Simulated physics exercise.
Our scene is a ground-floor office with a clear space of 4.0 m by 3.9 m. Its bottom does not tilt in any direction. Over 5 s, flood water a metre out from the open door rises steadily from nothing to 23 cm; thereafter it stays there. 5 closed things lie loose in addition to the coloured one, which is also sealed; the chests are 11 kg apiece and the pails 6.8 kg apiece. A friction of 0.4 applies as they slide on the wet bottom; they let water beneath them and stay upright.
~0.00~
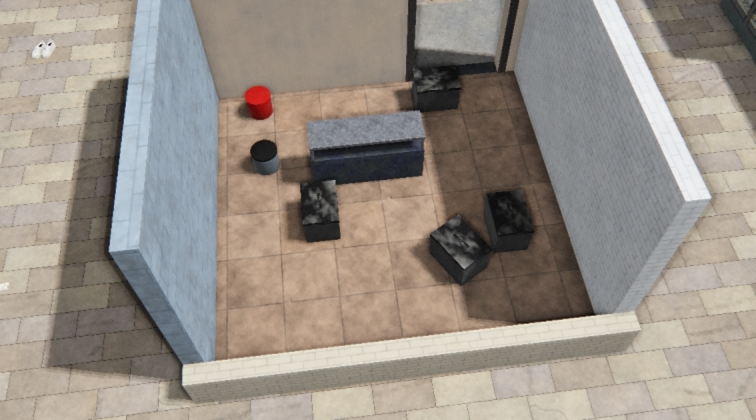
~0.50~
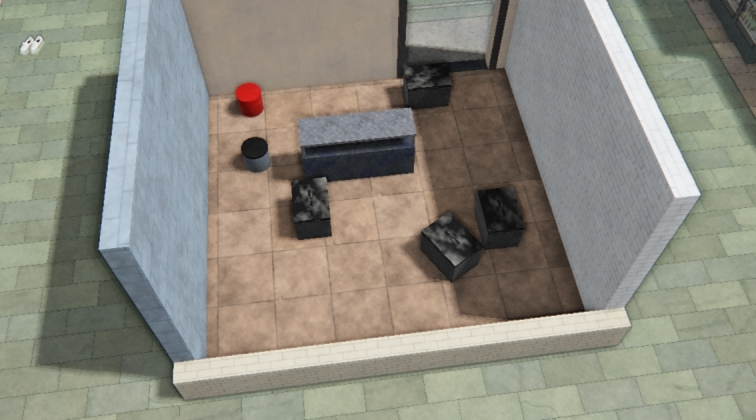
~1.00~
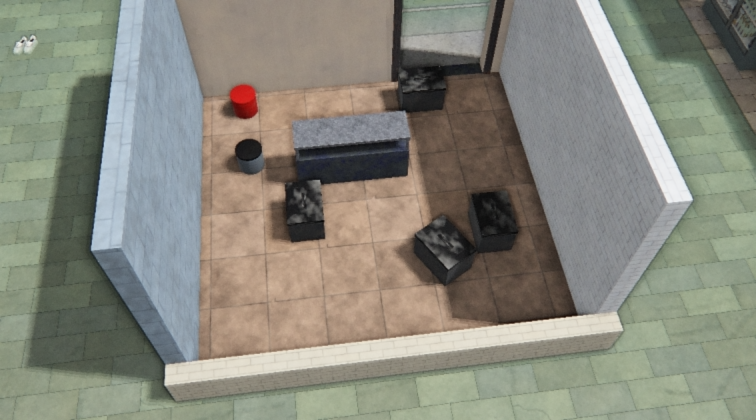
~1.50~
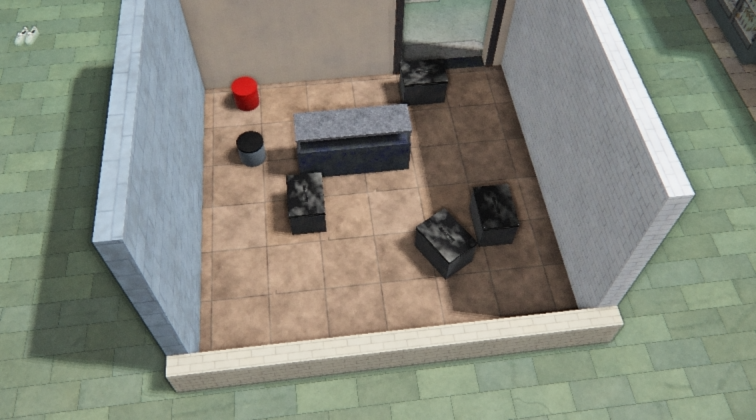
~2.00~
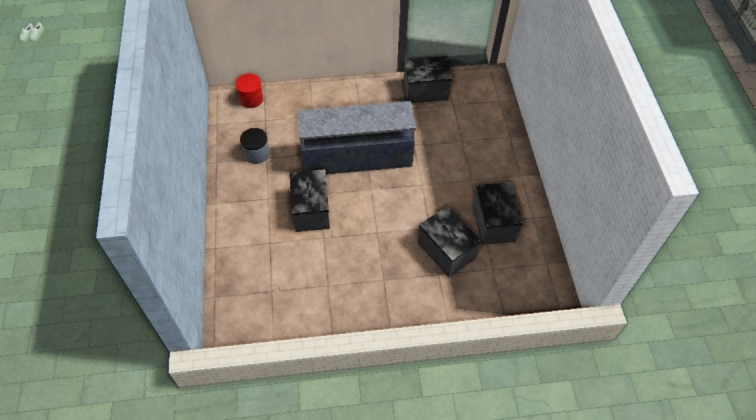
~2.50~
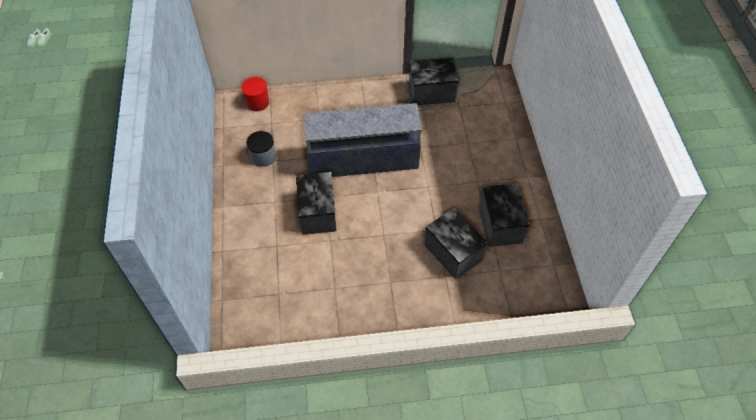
In this clip, seen from above, a red pail, a dark pail and four black chests stay still around an office counter while the view sways slightly, the paving outside turns from beige to green, and a faint patch appears by the back doorway.
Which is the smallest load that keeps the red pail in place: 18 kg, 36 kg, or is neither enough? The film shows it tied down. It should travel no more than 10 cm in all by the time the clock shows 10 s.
The answer is the light one.
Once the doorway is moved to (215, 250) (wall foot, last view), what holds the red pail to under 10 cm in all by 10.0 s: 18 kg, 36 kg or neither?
For that position, the smaller mass succeeds.
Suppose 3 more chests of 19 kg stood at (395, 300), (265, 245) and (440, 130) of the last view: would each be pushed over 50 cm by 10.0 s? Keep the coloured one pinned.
Taking them in order, the first is beyond the line, the second inside the line and the third beyond the line.
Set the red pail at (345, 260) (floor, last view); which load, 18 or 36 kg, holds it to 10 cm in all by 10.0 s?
Here the lighter suffices.
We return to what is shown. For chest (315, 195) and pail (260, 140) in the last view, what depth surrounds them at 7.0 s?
Some 1 cm at the first, some 3 cm at the second.
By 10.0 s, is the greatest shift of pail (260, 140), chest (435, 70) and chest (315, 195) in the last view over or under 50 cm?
Reading the three in turn gives not surpassed, surpassed and not surpassed.
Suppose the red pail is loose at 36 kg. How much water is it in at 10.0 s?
Close to 7 cm deep.
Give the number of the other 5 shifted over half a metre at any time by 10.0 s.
My count gives 3.
After 3.5 s the red pail would be 0 cm from its start with 18 kg and 0 cm from its start with 36 kg; 0 cm of water round it then.
After 4.5 s the red pail would be 0 cm from its start with 18 kg and 0 cm from its start with 36 kg; 0 cm of water round it then.
After 7.0 s the red pail would be 0 cm from its start with 18 kg and 0 cm from its start with 36 kg; 3 cm of water round it then.
After 10.0 s the red pail would be 0 cm from its start with 18 kg and 0 cm from its start with 36 kg; 7 cm of water round it then.
